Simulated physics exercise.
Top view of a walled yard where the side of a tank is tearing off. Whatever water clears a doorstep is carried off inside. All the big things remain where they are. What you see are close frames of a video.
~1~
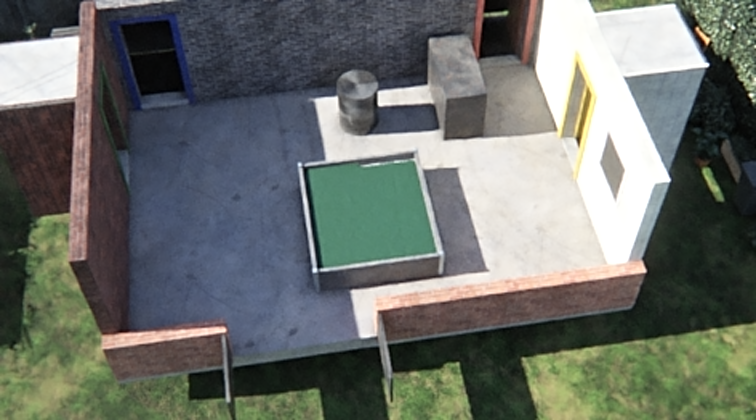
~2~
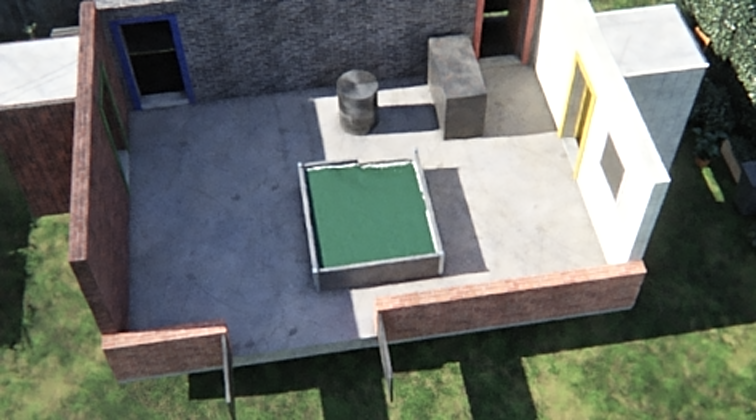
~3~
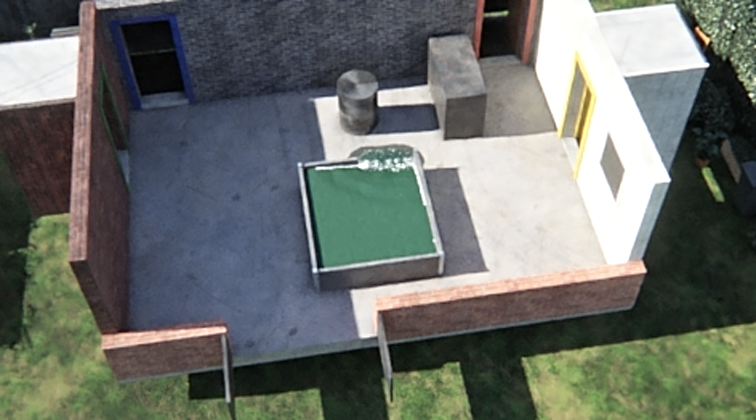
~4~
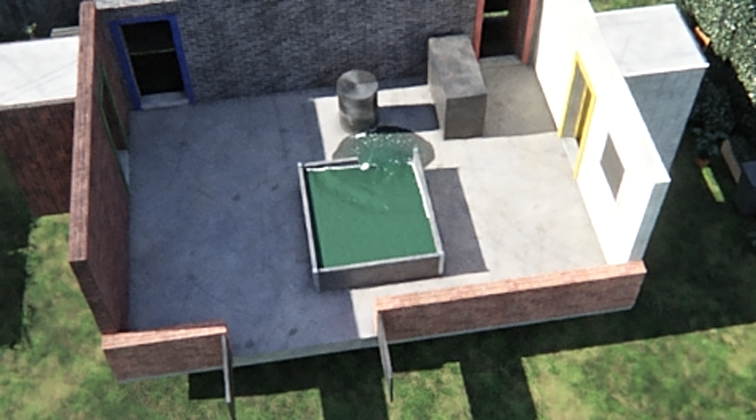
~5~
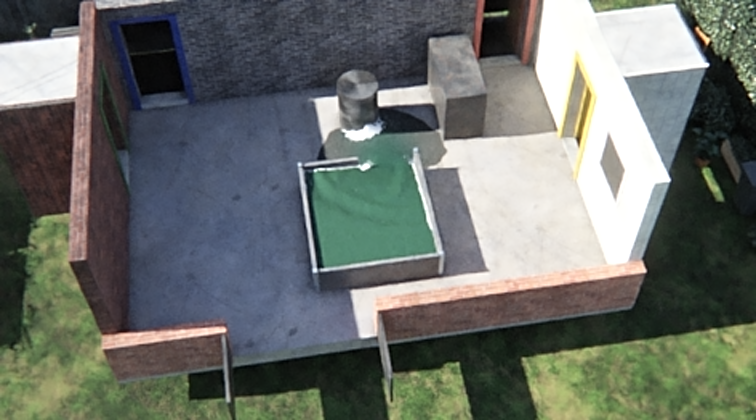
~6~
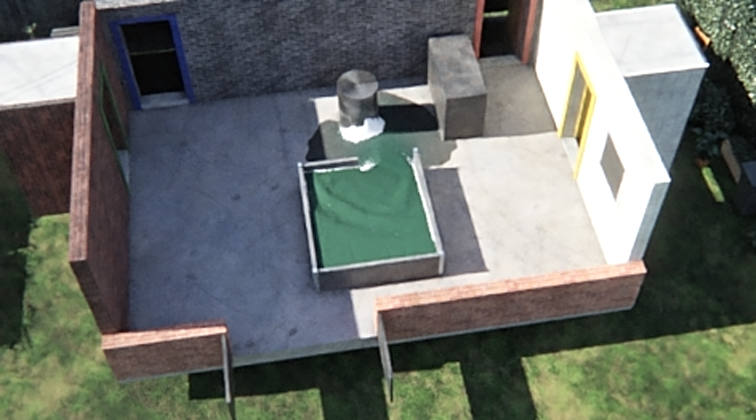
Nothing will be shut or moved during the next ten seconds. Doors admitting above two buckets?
Red door not above, blue door not above, green door not above, yellow door not above.
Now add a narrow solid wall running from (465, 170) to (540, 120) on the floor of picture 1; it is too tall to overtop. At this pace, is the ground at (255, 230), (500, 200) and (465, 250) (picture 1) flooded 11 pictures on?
Taking the points in the order given, they are high and dry, high and dry and high and dry.
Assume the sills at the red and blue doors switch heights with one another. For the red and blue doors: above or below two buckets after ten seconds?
Red: Within the limit; blue: Beyond the limit.
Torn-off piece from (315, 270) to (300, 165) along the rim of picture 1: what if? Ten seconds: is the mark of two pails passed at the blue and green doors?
Put simply: The blue one clears the cutoff; as for the green one, it falls below the cutoff.
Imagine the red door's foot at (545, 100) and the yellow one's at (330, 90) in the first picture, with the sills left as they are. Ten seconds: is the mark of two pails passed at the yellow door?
My reading: Yellow exceeds the limit.
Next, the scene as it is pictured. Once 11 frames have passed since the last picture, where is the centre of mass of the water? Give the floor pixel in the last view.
About (375, 192).
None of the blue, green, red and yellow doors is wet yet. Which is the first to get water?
That would be the door marked red.
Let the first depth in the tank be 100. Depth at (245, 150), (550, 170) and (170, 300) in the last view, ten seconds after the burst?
Respectively 6, 4 and 12 per cent.
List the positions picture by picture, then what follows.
Still water in the tank at (368, 211), in the first frame.
Water pours out on the tank's far side and has run to a hidden place, in the second frame.
Water pours out on the tank's far side and has run to (357, 153), in the third frame.
The front is at (388, 130), out from the gap on the tank's far side, in the fourth frame.
The front is at (391, 113), out from the gap on the tank's far side, in the fifth frame.
The front is at (384, 95), out from the gap on the tank's far side, in the sixth frame.
A moment on, water covers 10 % of the floor; the red door not reached, the blue door not reached, the green door not reached, the yellow door not reached.
Next, water covers 20 % of the floor; the red door wet at the sill, nothing in, the blue door not reached, the green door not reached, the yellow door not reached.
Then, water covers 35 % of the floor; the red door wet at the sill, nothing in, the blue door wet at the sill, nothing in, the green door not reached, the yellow door wet at the sill, nothing in.
Later, water covers 65 % of the floor; the red door wet at the sill, nothing in, the blue door under two buckets in, the green door under two buckets in, the yellow door wet at the sill, nothing in.
In the end, water covers 90 % of the floor; the red door wet at the sill, nothing in, the blue door under two buckets in, the green door under two buckets in, the yellow door wet at the sill, nothing in.
